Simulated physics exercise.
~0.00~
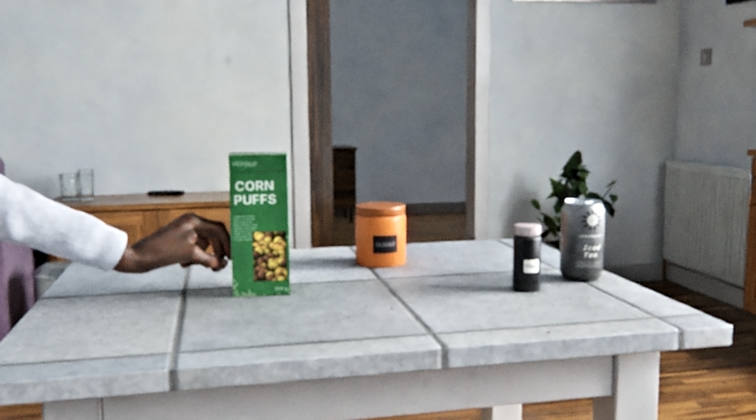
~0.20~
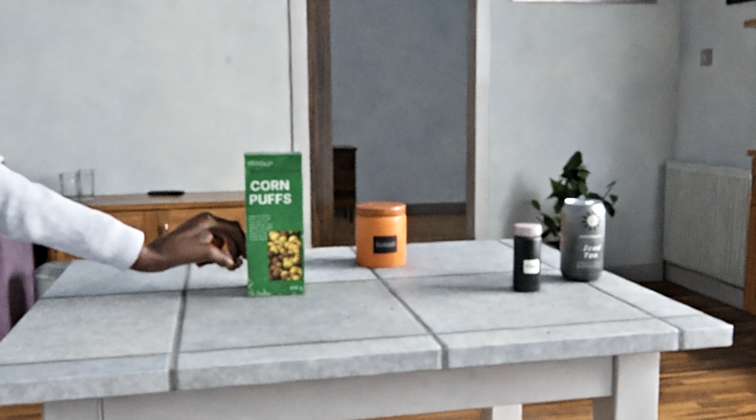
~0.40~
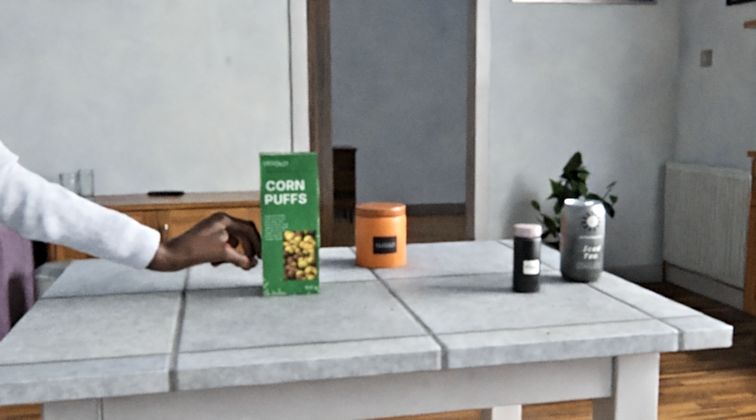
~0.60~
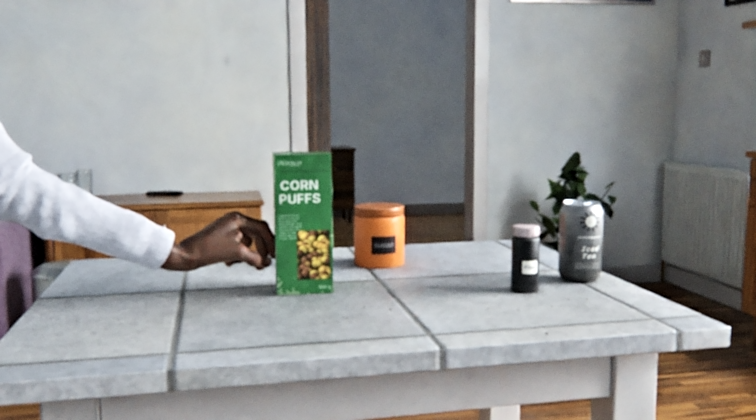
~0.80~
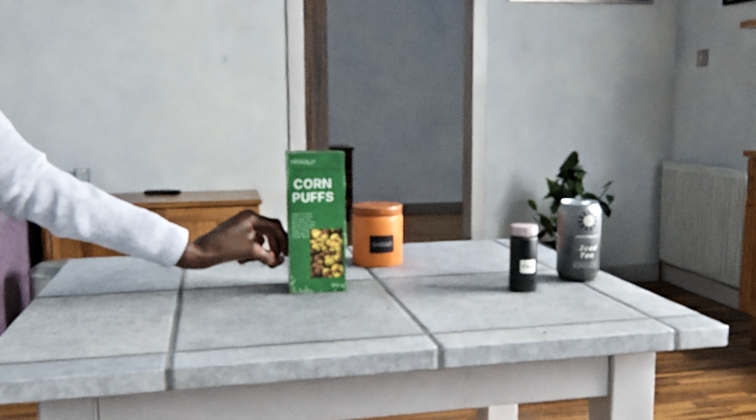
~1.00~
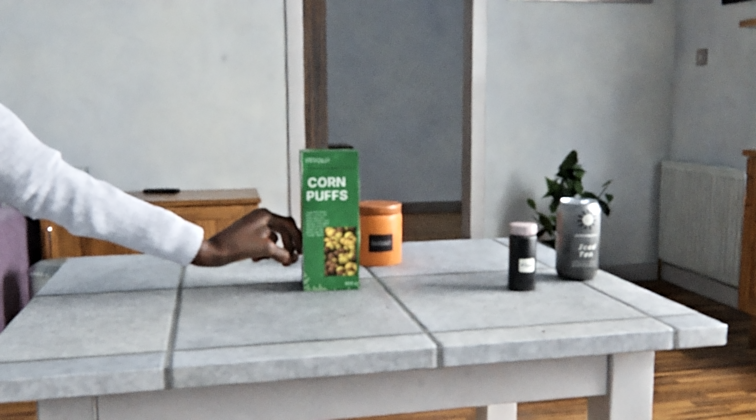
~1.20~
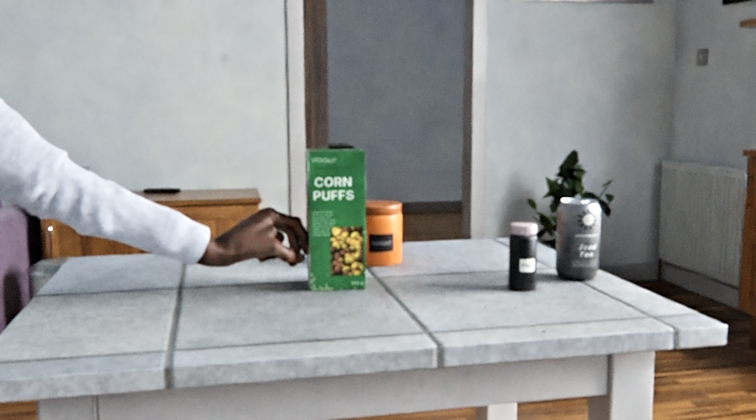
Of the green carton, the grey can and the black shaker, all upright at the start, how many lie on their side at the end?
None of them lie on their side at the end. The green carton, the grey can and the black shaker are all still upright.
